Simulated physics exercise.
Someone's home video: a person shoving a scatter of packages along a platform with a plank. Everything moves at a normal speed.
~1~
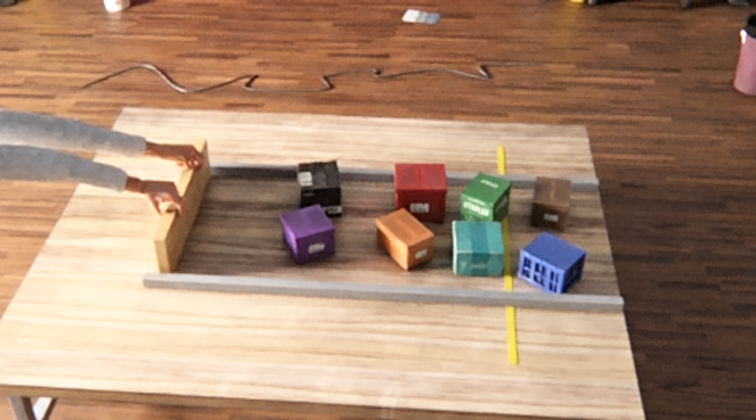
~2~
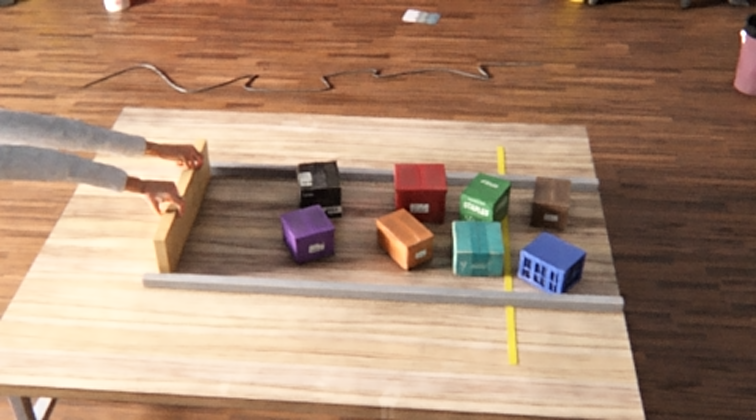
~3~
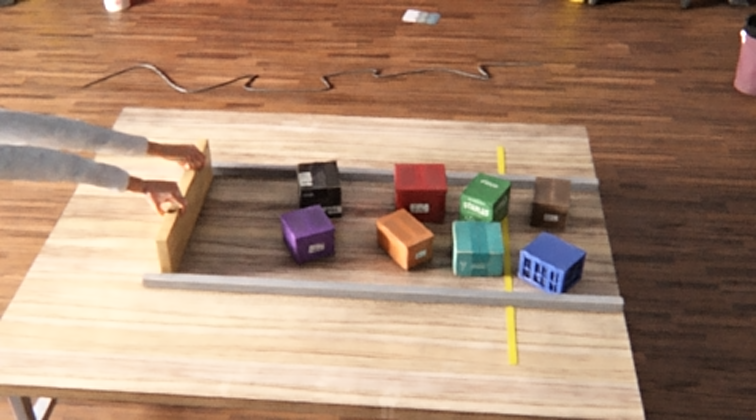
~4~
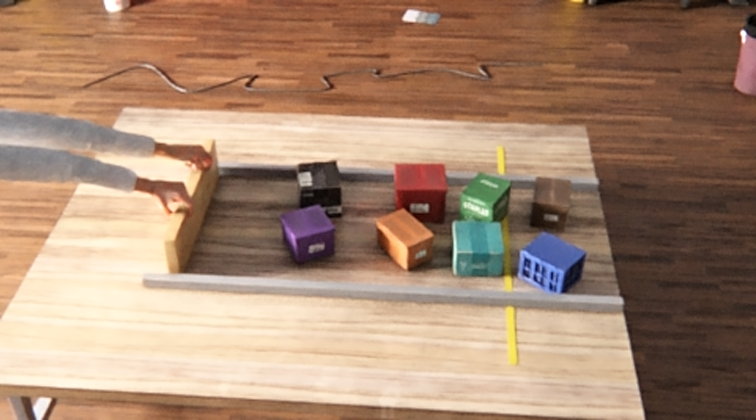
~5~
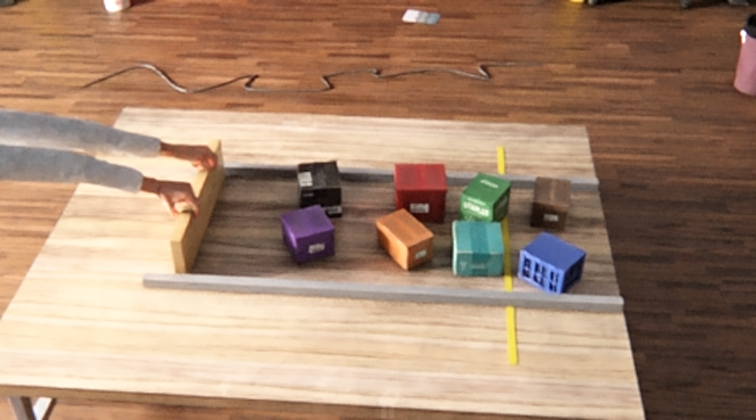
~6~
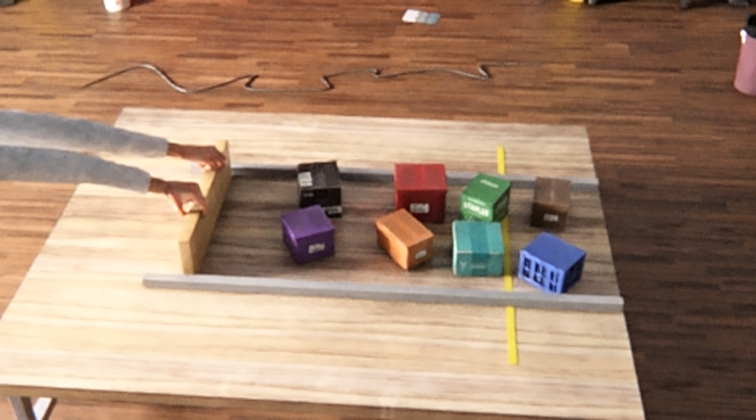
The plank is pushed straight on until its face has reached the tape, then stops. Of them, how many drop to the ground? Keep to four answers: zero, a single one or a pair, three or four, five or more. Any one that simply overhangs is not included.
The push is going to send three or four over the edge.
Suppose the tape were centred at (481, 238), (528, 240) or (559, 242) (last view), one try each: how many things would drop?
The counts would be 2, 4 and 6.
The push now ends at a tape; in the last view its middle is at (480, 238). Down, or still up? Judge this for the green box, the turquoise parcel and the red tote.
Lab note: Green box is safe; turquoise parcel is safe; red tote is safe.
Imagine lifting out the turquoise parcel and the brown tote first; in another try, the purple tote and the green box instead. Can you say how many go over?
You'd see 1 fallen, and 2 in the other try.
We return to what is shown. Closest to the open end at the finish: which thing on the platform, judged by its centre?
Answer: The turquoise parcel.
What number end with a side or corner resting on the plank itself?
At rest, 2 are in contact.
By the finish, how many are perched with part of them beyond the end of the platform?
Answer: 1.
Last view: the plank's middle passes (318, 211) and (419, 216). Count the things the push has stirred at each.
I make it 2 at the first spot and 8 at the other.
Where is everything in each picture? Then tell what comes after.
In the first frame, brown tote (551, 203); blue crate (552, 264); green box (485, 204); plank (185, 205); tape (506, 239).
In the second frame, blue crate (552, 265); orange tote (405, 240).
In the third frame, green box (485, 204); plank (187, 205).
In the fourth frame, brown tote (551, 203); black parcel (319, 190).
In the fifth frame, blue crate (552, 265); turquoise parcel (477, 249).
In the sixth frame, brown tote (551, 203); blue crate (552, 265); green box (485, 204); plank (207, 206); tape (506, 239).
Soon after, none off yet; brown tote at rest near (551, 203); blue crate at rest near (552, 265); green box at rest near (485, 204).
In the end, the number that fall off is three or four; gone, green box, blue crate and brown tote.
